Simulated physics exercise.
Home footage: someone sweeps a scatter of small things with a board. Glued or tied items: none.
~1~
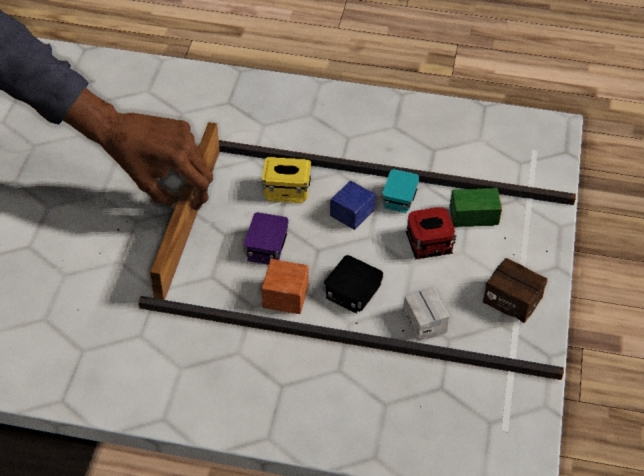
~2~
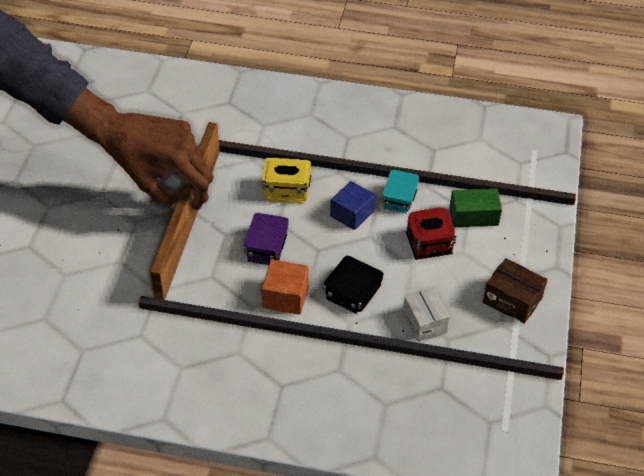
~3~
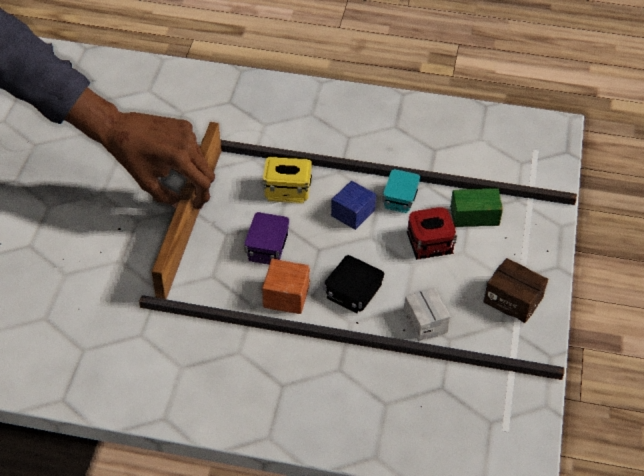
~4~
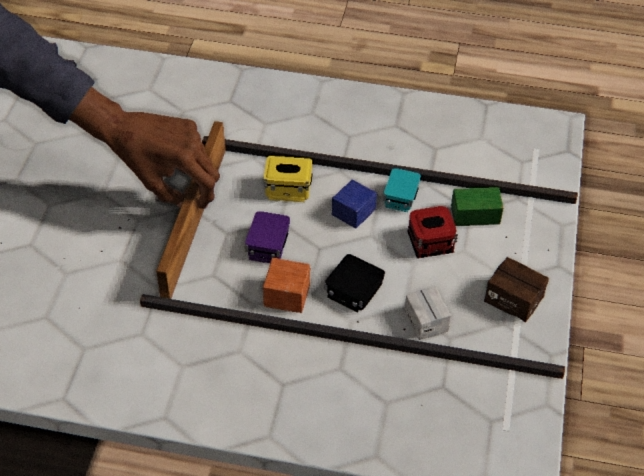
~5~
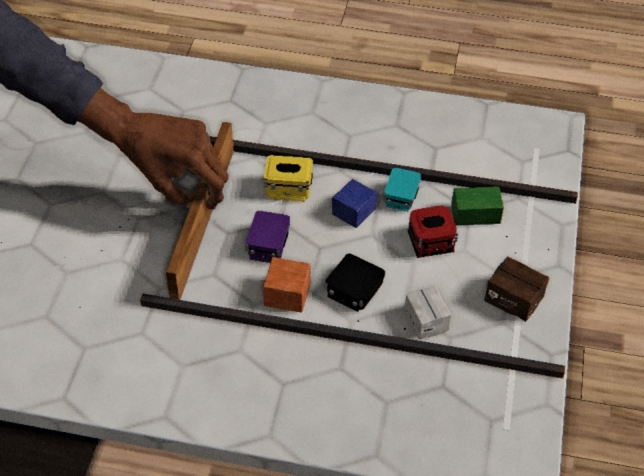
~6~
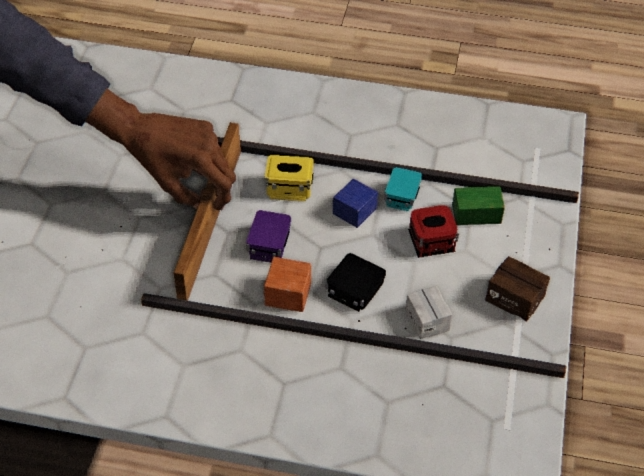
On a pale hexagon-tiled surface over a wooden floor, seen from above at an angle, a hand grips a wooden board at the left between two dark rails. To its right sit yellow, purple and orange blocks, then blue, black, teal, red, white and green ones, with brown nearest a pale line. The hand slides the board slightly rightward, while the blocks and view stay nearly still.
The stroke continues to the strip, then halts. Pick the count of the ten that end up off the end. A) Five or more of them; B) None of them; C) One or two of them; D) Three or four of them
Answer: A.
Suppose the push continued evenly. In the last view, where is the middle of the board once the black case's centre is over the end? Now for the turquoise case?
I'd say about (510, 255) for the first one and about (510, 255) for the second.
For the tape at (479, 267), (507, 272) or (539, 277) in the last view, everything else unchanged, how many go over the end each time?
Tallies in the order given: 2, 2, 6.
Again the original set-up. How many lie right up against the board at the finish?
4 in contact.
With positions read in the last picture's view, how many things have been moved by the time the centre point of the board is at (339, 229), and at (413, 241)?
At the first spot the count is 7, and at the second it is 10.
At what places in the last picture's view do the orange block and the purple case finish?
Middles: Around (539, 327) and around (542, 282).
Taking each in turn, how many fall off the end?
Exactly 6.
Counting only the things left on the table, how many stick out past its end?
Number: 0.
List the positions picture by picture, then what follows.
In the first picture, brown box (515, 290); green block (475, 208); white box (426, 315); board (187, 208); tape (521, 276).
In the second picture, green block (475, 208); black case (354, 285).
In the third picture, white box (427, 314); blue block (353, 205).
In the fourth picture, brown box (516, 289); red case (432, 232).
In the fifth picture, green block (477, 206); orange block (287, 285).
In the sixth picture, brown box (517, 289); green block (478, 206); white box (428, 312); board (210, 209); tape (524, 274).
Soon after, none off yet; brown box at rest near (517, 289); green block at rest near (478, 206); white box at rest near (428, 312).
Then, none off yet; brown box at rest near (517, 289); green block moved a little near (496, 211); white box moved a little near (440, 322).
Further on, none off yet; brown box moved about its own width near (579, 299); green block moved well along near (574, 229); white box moved well along near (515, 338).
By the end, the number that fall off is five or more; fallen, black case, turquoise case, red case, white box, green block and brown box.
